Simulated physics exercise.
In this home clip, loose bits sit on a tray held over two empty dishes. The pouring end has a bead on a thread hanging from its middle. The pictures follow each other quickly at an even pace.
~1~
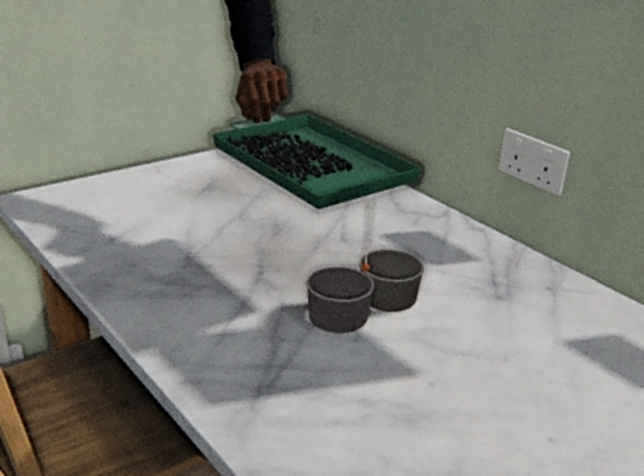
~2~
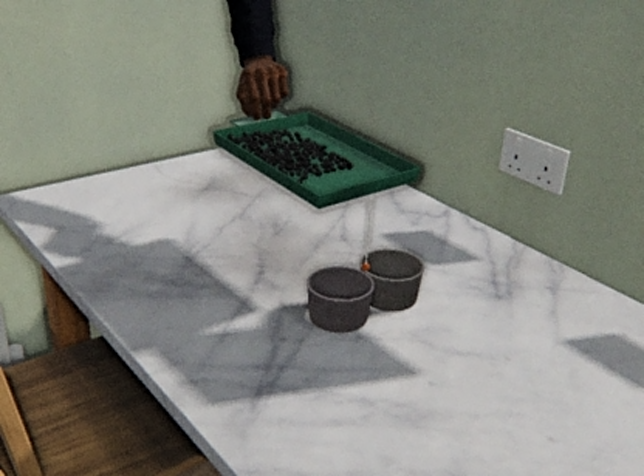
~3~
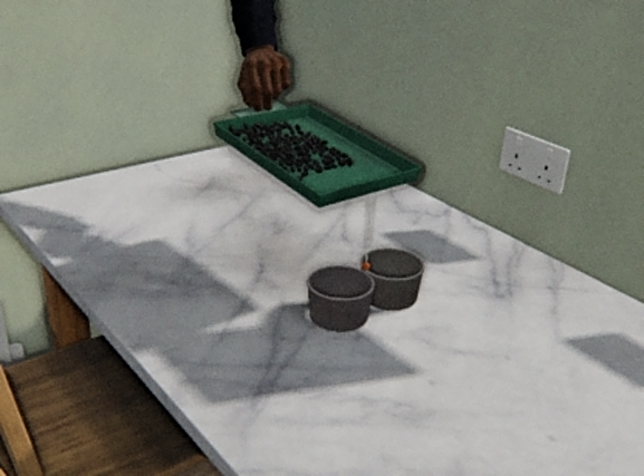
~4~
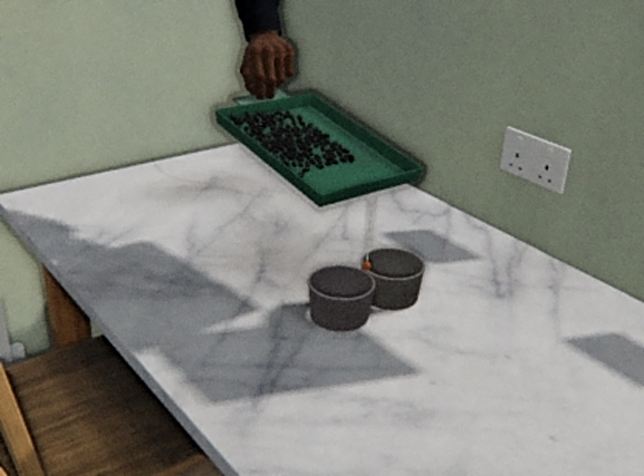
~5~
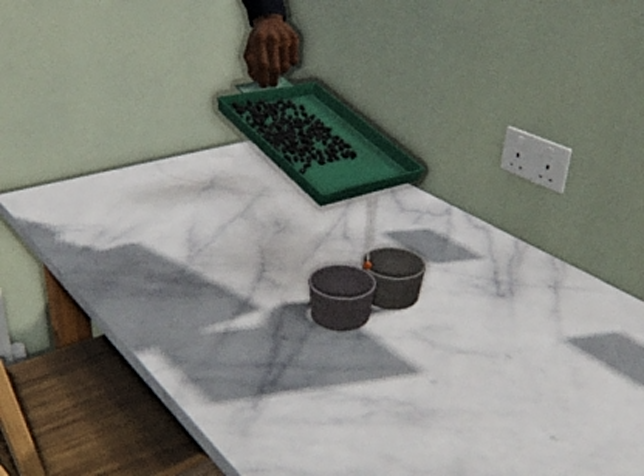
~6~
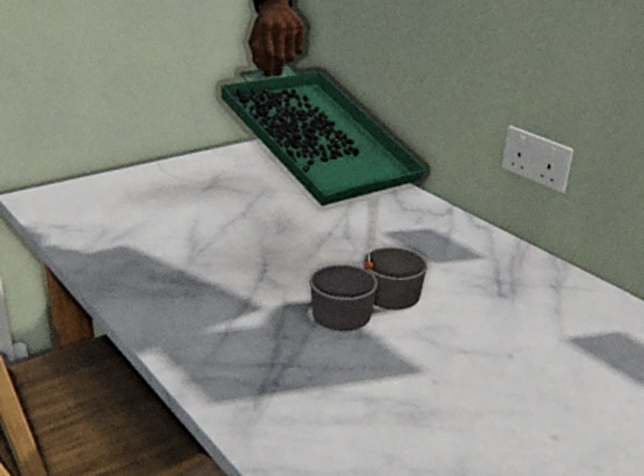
A person's hand, below a dark sleeve, grips the near-wall end of a green tray of small black beans at the far end of a white, grey-veined marble table, seen from above at an angle. Two dark grey dishes sit close together mid-table, with a small orange-red bead by them, a wooden chair lower left and a white socket on the green wall. The hand slowly raises its end of the tray, tilting it gradually towards the dishes, while the beans stay bunched and the view barely shifts.
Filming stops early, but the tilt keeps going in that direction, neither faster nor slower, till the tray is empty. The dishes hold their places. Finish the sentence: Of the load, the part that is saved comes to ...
Less than half of it.
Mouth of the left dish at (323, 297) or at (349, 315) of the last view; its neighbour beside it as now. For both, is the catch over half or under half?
Taking the tries in order: A minor share, followed by a major share.
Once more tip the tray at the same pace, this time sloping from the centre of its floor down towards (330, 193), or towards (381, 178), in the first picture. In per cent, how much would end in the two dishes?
I'd say some 30 in a hundred at first, then 70 in a hundred.
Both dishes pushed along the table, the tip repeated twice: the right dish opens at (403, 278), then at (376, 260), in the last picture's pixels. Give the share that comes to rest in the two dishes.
First 60 per cent, second 0 per cent.
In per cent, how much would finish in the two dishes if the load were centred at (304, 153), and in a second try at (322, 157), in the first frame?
Near 10 % and 10 %.
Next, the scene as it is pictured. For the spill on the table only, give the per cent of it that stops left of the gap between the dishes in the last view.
Roughly 10 %.
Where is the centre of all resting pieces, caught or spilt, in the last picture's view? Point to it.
Near (416, 332).
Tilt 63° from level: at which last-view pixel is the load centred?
Roughly (375, 178).
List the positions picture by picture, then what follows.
The first frame shows corners of the pouring end at (319, 195) and (418, 168), level; middle of the load at (289, 155), black beans; left dish at (360, 311); right dish at (411, 291); bead on its thread at (365, 267).
The second frame shows corners of the pouring end at (319, 194) and (418, 168), level; middle of the load at (290, 153).
The third frame shows corners of the pouring end at (320, 194) and (419, 167), tipped barely, level across its low end; middle of the load at (290, 147).
The fourth frame shows corners of the pouring end at (322, 193) and (420, 168), tipped a little, level across its low end; middle of the load at (292, 140).
The fifth frame shows corners of the pouring end at (323, 193) and (421, 168), tipped a little, level across its low end; middle of the load at (294, 132).
The sixth frame shows corners of the pouring end at (326, 193) and (424, 169), tipped clearly, level across its low end; middle of the load at (297, 124); left dish at (363, 309); right dish at (415, 289).
Soon after the last picture, tray tipped steeply; most on the tray; a stray few outside both; a small part in the air.
A little later, tray tipped past a quarter turn; about two thirds on the tray; a stray few in the left dish; about a quarter outside both; a small part in the air.
Later still, tray tipped past a quarter turn; a small part in the left dish; a small part in the right dish; most outside both.
At rest, tray tipped past a quarter turn; a small part in the left dish; a small part in the right dish; most outside both.
